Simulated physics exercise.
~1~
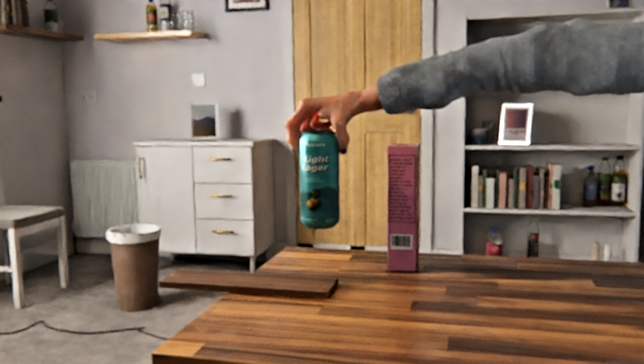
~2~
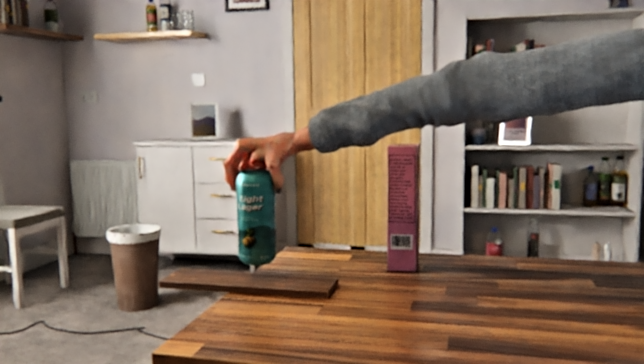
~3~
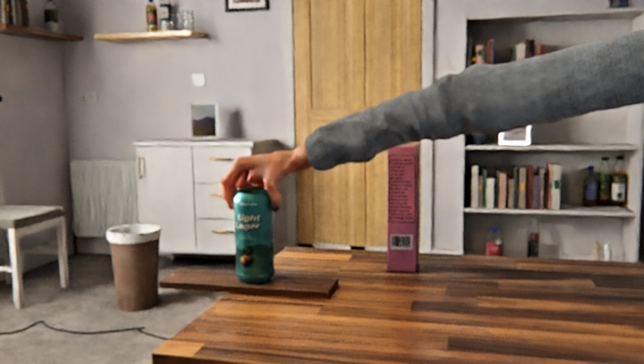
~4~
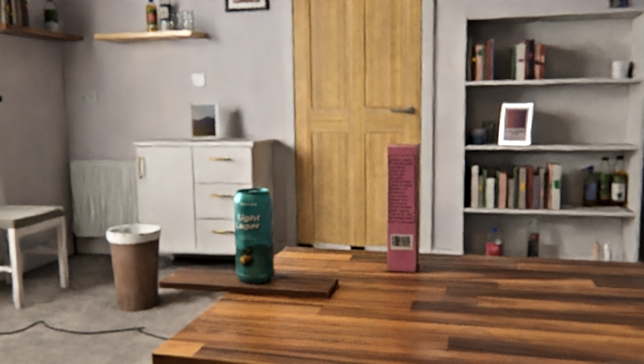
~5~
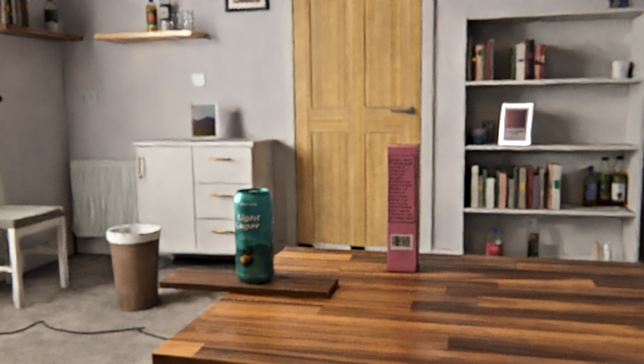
In a living room with a wooden door, a white cabinet and bookshelves behind, a still camera looks across a striped wooden tabletop. A flat brown plank sticks out past the table's left end, and a pink carton stands upright near the middle of the table. A hand in a grey sleeve, reaching in from the right, holds a turquoise can upright by its top and carries it left and down. It sets the can on the overhanging plank, lets go and withdraws. The plank stays balanced, with the can standing on it and the carton unmoved.
